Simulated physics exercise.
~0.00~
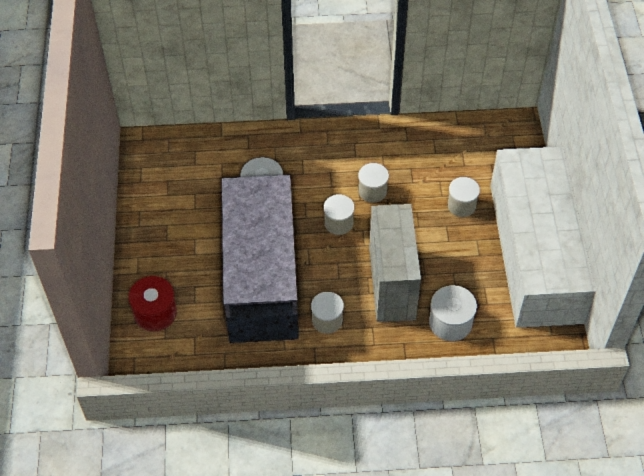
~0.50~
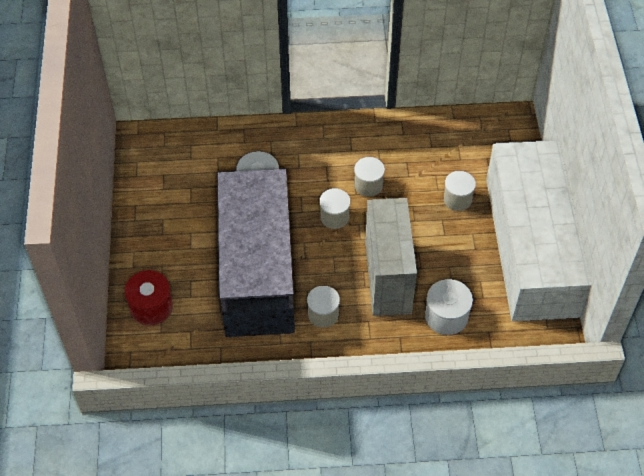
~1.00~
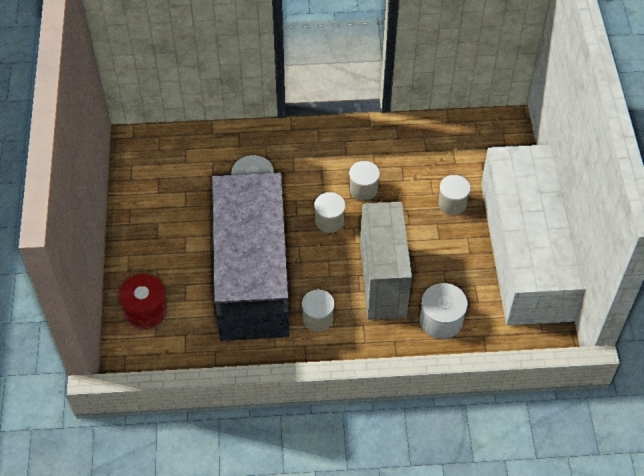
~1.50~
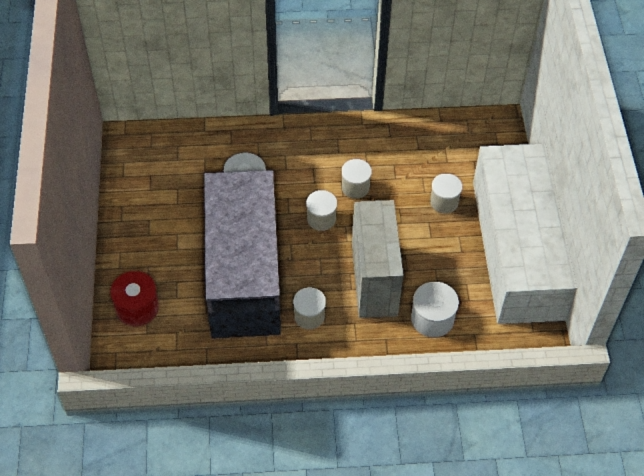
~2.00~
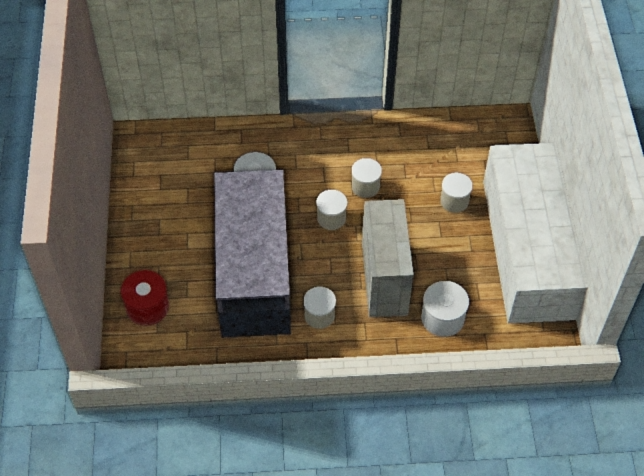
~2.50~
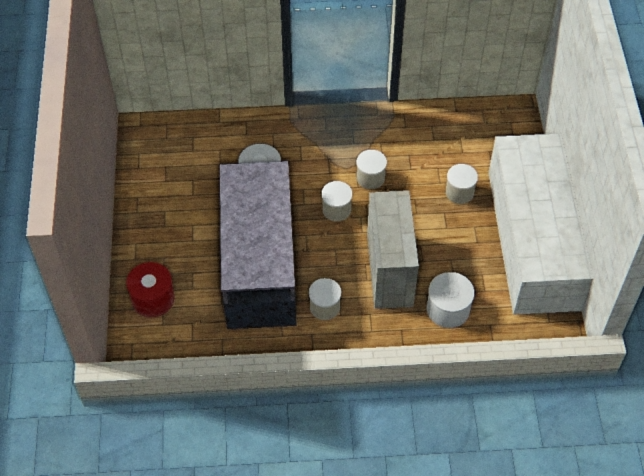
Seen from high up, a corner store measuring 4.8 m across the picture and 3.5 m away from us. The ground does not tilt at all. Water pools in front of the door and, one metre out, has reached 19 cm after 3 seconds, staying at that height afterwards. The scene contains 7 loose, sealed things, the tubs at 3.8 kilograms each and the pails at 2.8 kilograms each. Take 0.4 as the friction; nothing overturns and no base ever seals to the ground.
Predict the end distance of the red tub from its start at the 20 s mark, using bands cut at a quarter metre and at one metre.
Band: Over one metre.
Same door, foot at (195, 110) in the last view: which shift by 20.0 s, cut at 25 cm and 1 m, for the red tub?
Outcome: The red tub moves far off.
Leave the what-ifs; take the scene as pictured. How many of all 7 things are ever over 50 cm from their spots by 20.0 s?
It adds up to 7.
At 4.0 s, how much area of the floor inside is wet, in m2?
Somewhere about 5.0 m2, give or take.
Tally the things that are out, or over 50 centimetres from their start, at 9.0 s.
7 in all.
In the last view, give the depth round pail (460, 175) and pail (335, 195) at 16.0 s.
First about 15 cm, second about 17 cm.
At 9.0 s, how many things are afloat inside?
6 at that moment.
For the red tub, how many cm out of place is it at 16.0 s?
Close to 250 cm.
After 4.0 s the red tub is near (149, 281), 0.0 m from its start, aground; 1 afloat.
After 9.0 s the red tub is near (201, 249), 0.6 m from its start, afloat; 6 afloat.
After 16.0 s the red tub is near (214, 100), 2.4 m from its start, afloat; 7 afloat.
After 20.0 s the red tub is near (270, 162), 1.8 m from its start, afloat; 7 afloat.
